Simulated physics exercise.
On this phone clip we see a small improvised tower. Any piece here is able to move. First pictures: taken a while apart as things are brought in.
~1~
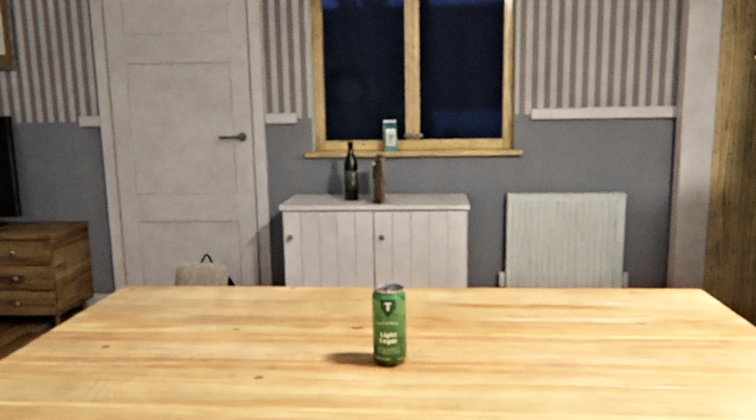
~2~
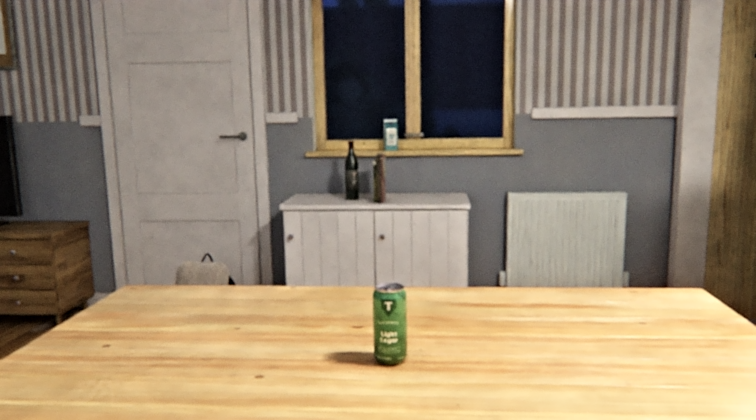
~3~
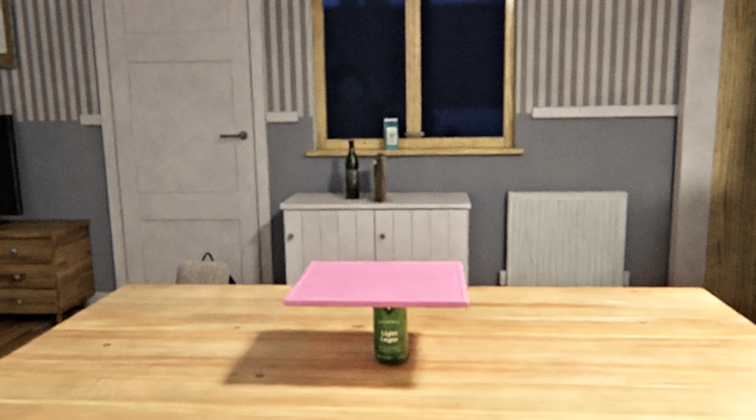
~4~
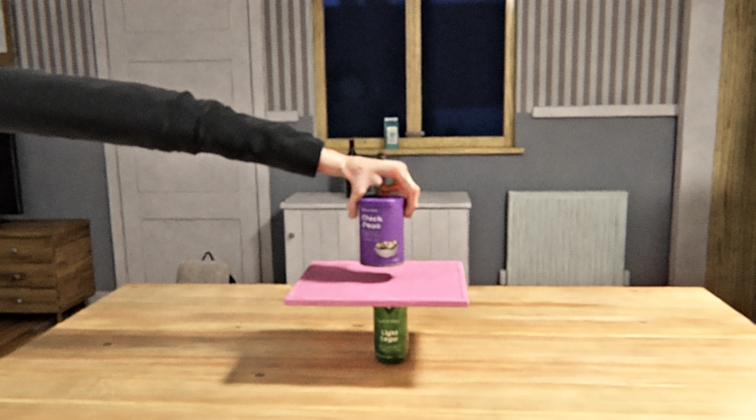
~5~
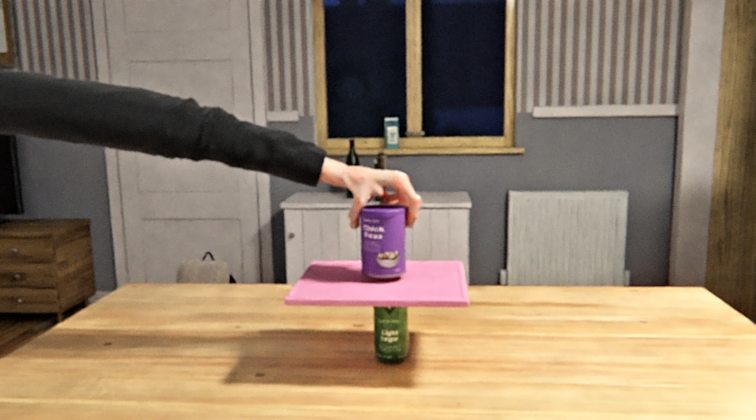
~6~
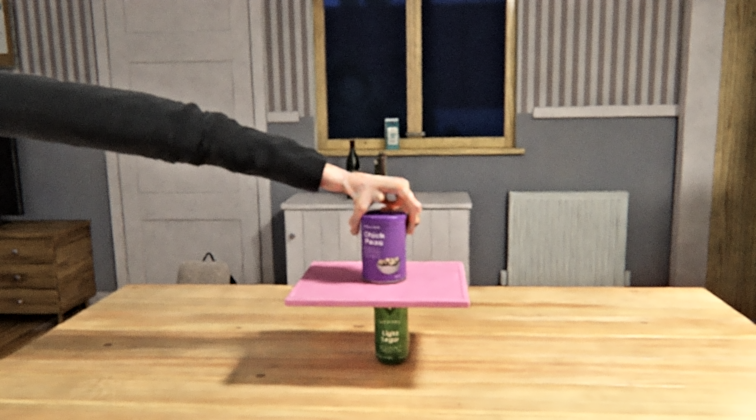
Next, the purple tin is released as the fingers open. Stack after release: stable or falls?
Stable.
Then, 0.30 s later than the last frame, all is still.
Then, 0.70 s later than the last frame, purple tin resting near (384, 246).
When it is over, all 3 as before. End places, in pixels of the last picture, purple tin near (384, 246). The stack keeps its balance.
